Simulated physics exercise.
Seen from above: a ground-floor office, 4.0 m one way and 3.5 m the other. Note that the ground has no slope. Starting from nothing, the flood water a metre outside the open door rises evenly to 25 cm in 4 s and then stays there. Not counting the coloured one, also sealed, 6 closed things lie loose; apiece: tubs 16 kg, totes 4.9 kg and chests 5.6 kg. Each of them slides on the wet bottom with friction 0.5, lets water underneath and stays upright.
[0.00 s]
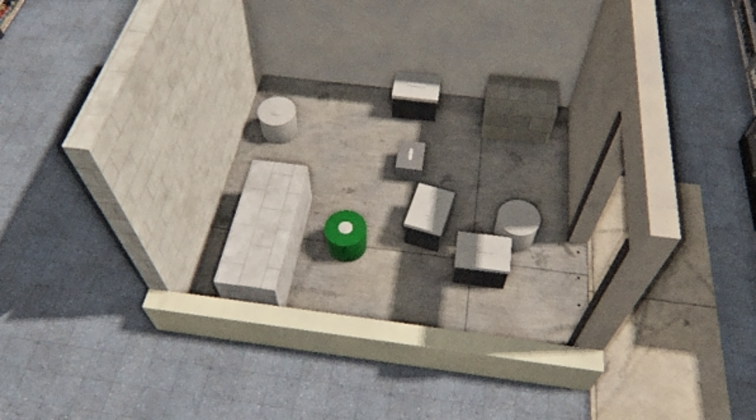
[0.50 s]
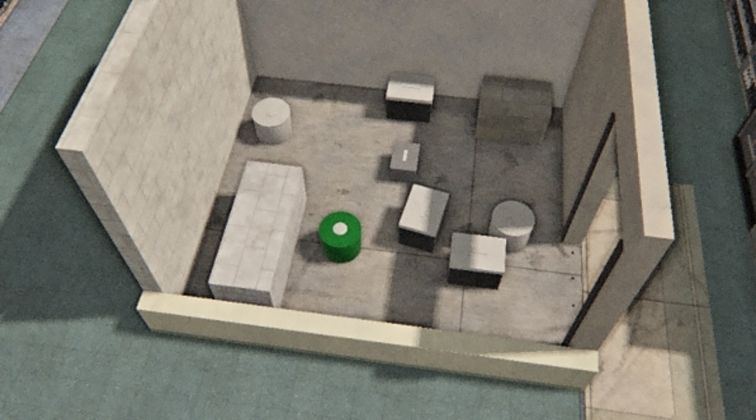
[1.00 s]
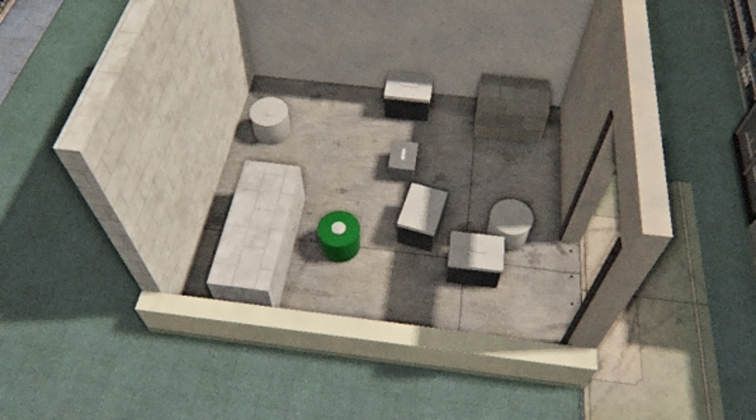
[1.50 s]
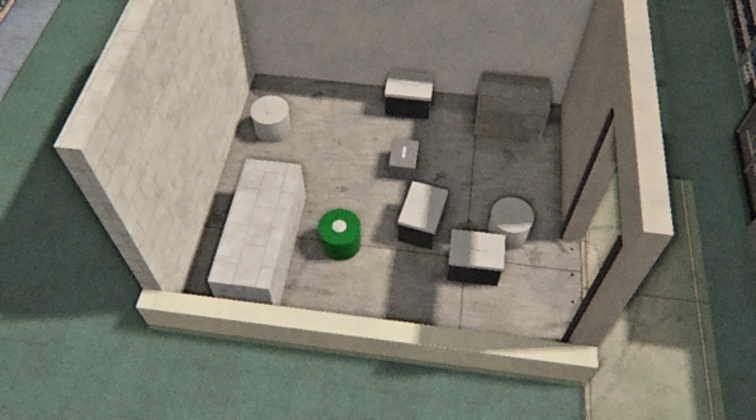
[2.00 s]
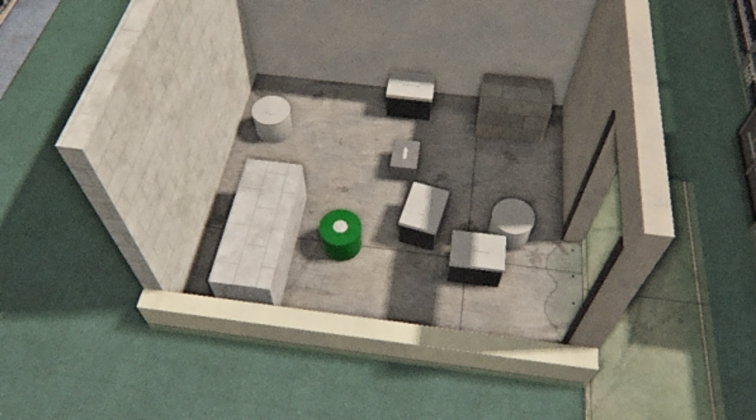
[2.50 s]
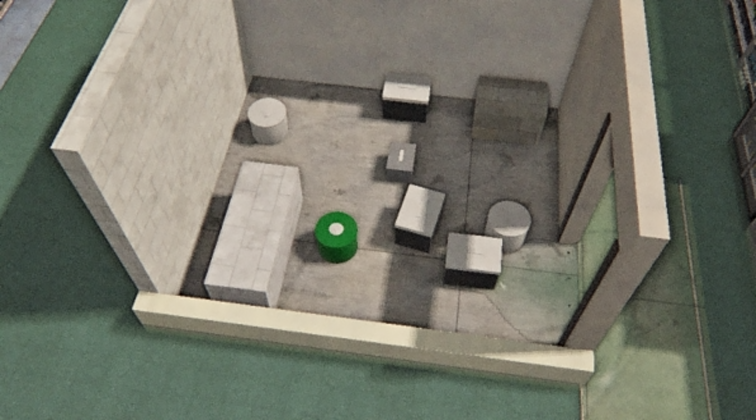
Greenish water covered the ground outside a small room seen from above, then a thin sheet crept in through the opening on the right, while the green tub and the pale boxes inside stayed put.
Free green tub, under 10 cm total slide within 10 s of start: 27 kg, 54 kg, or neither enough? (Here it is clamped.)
It is steadied by only the greater weight.
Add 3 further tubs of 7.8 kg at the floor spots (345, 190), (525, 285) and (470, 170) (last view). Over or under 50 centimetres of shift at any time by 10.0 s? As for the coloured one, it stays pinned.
One by one: Too far, too far and not far enough.
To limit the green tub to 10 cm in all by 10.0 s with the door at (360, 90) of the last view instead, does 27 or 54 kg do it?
Then only the heavier mass works.
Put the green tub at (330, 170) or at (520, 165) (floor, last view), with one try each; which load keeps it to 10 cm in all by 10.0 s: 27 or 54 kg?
In that order: Just the heavier works; both loads work.
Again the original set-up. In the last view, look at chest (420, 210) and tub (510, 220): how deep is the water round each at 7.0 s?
Some 7 cm at the first, some 6 cm at the second.
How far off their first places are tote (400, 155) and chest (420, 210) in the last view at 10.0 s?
Respectively 80 and 250 cm.
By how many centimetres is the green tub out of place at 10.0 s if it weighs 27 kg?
Close to 150 centimetres.
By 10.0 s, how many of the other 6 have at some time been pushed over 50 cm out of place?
By my count, 5.
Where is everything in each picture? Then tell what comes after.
The green tub at (346, 228) rests on the ground; water covers 0.0 m2; 0 of 7 have shifted, in the first frame.
The green tub at (340, 229), on the bottom; 0.0 m2 under water; 0 of 7 have shifted, in the second frame.
The green tub at (339, 228), on the bottom; 0.0 m2 under water; 0 of 7 have shifted, in the third frame.
The green tub at (339, 226) rests on the ground; water covers 0.0 m2; 0 of 7 have shifted, in the fourth frame.
The green tub at (340, 227), on the bottom; water covers 0.1 m2; 0 of 7 have shifted, in the fifth frame.
The green tub at (336, 229) rests on the ground; water covers 0.7 m2; 0 of 7 have shifted, in the sixth frame.
After 3.5 s the green tub would be 0 cm from its start with 27 kg and 0 cm from its start with 54 kg; 0 cm of water round it then.
After 4.5 s the green tub would be 0 cm from its start with 27 kg and 0 cm from its start with 54 kg; 4 cm of water round it then.
After 7.0 s the green tub would be 52 cm from its start with 27 kg and 0 cm from its start with 54 kg; 16 cm of water round it then.
After 10.0 s the green tub would be 155 cm from its start with 27 kg and 0 cm from its start with 54 kg; 15 cm of water round it then.
